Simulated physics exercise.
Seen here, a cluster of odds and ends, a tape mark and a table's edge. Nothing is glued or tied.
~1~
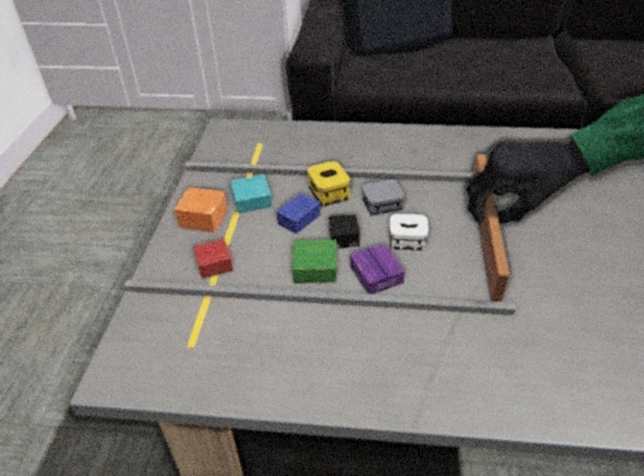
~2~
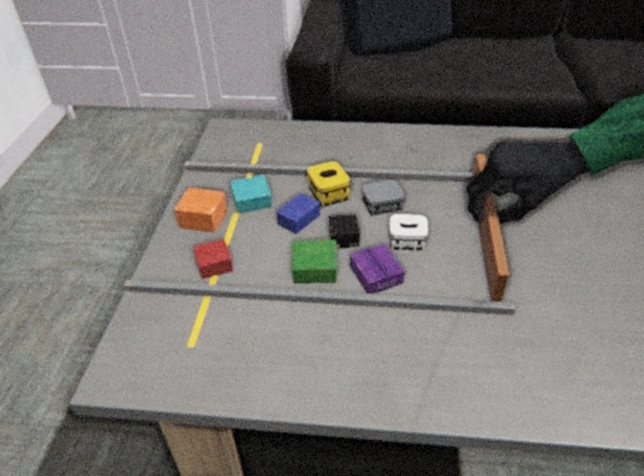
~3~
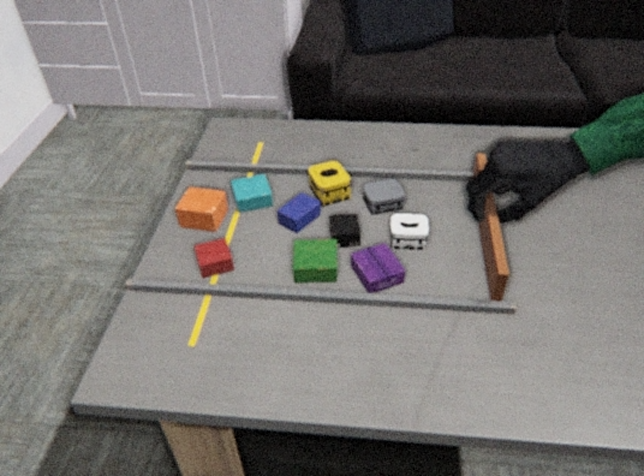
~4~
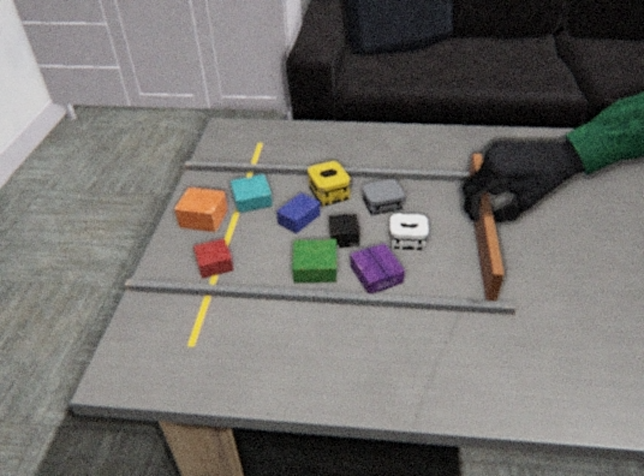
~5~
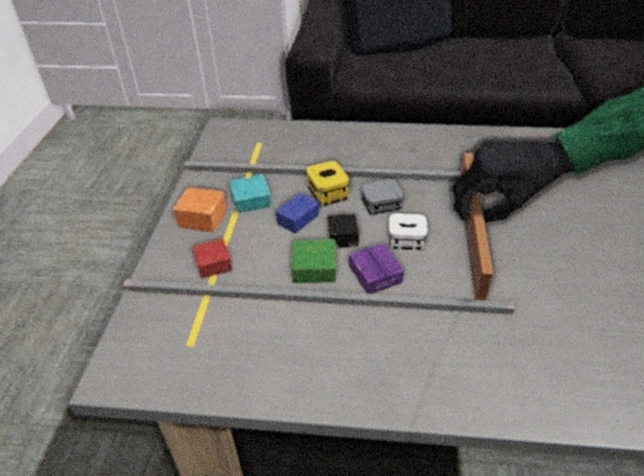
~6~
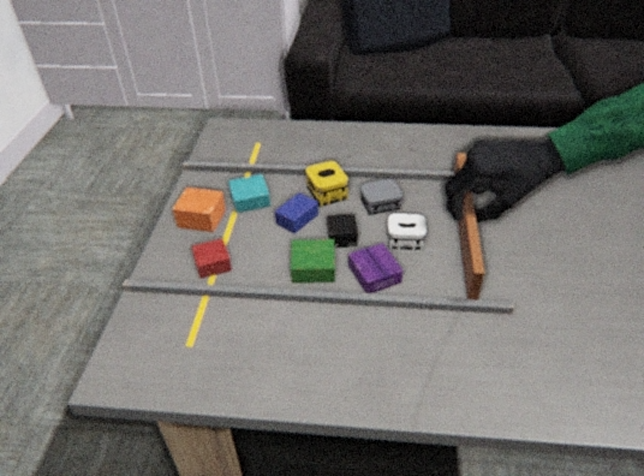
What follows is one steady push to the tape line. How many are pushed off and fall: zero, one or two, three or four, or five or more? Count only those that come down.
The number that fall off is one or two.
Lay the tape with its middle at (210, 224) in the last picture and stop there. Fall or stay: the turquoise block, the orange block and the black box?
The turquoise block tumbles off, the orange block goes over, the black box remains up.
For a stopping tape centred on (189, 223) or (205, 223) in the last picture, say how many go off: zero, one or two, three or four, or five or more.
The falls would be five or over; more than four.
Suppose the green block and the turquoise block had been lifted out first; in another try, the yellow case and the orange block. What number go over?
1 in the first case, 1 in the second.
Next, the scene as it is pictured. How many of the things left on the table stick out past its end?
That would be 1.
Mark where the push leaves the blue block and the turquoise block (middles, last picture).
Near (195, 206) and (169, 197).
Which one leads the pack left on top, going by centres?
Foremost is the turquoise block.
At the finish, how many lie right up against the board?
It touches 3.
Soon after, none off yet; orange block at rest near (200, 210); red block at rest near (212, 258); turquoise block at rest near (249, 193).
Then, none off yet; orange block moved a little near (191, 213); red block moved about its own width near (194, 254); turquoise block moved about its own width near (225, 196).
At rest, the number that fall off is one or two; fallen, red block and orange block.
